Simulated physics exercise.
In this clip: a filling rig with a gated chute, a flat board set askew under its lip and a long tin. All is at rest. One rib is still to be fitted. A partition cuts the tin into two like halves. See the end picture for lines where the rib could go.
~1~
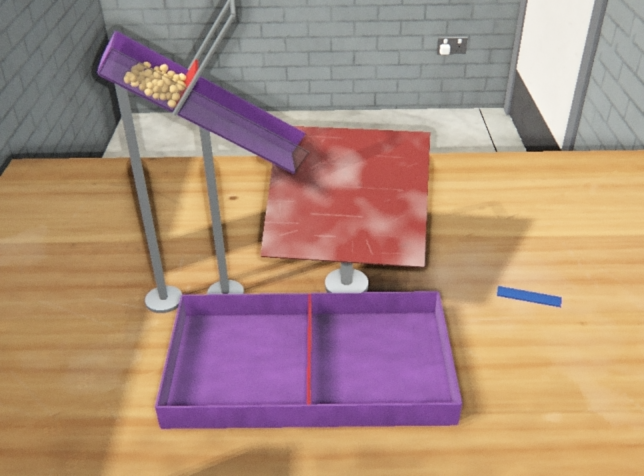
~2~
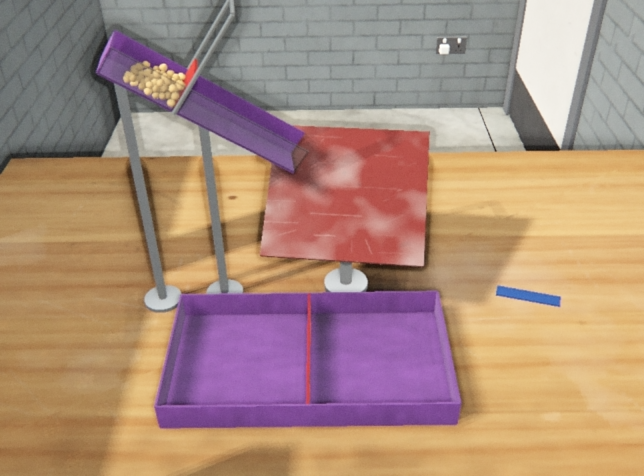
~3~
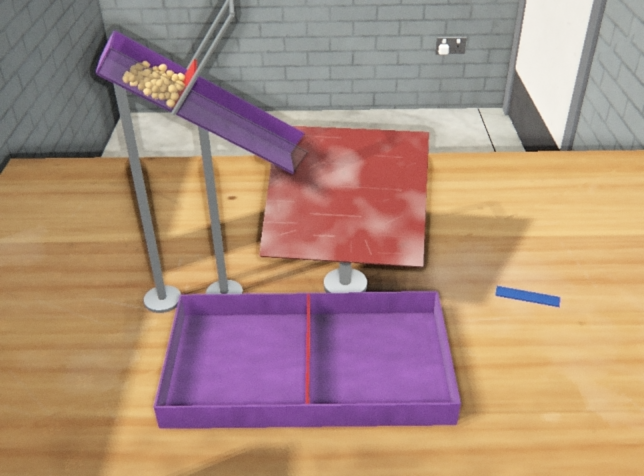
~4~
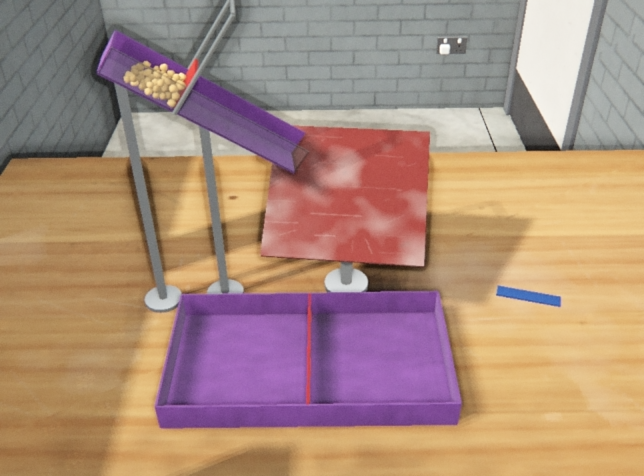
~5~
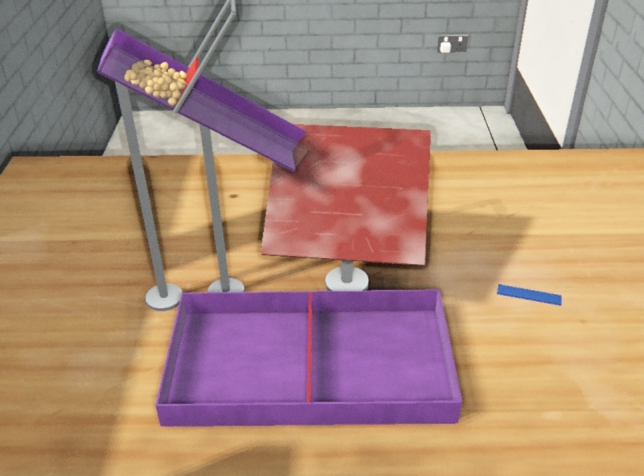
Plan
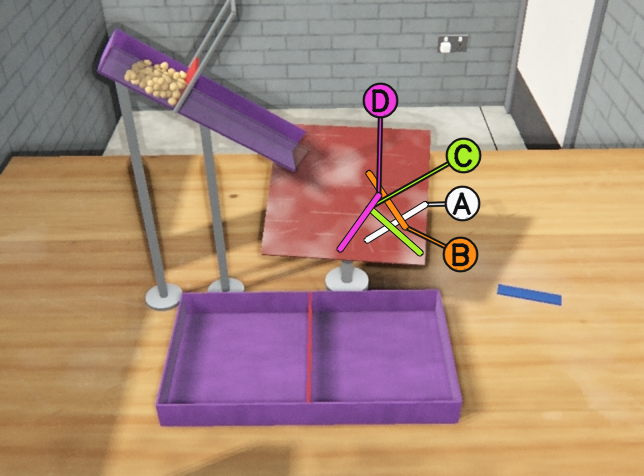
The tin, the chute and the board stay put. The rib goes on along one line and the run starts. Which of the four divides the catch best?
D works best here.
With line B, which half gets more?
The right half.
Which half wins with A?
Right.
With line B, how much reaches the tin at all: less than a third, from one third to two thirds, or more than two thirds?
It is more than two thirds.
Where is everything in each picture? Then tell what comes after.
In the first picture, load behind the gate at (159, 82), dried chickpeas; lip of the chute at (293, 163), sloping gently.
In the second picture, middle of the board at (347, 192), tilted fairly steeply; middle of its low edge at (341, 261); of its high edge at (352, 128).
In the third picture, front corners of the tin at (155, 407) and (459, 403); front end of its middle wall at (307, 405); gate still shut at (192, 72).
In the fourth picture, middle of the load at (159, 82); lip at (292, 163).
In the fifth picture, middle of the load at (159, 80); lip at (293, 161).
On the marked copy, line A from (425, 204) to (367, 240); line B from (369, 173) to (405, 226); line C from (369, 207) to (420, 252); line D from (378, 195) to (340, 249).
With A, of what is caught, a stray few in the left half, nearly all in the right.
With B, of what is caught, a stray few in the left half, nearly all in the right.
With C, of what is caught, a stray few in the left half, nearly all in the right.
With D, of what is caught, about half in the left half, about half in the right.
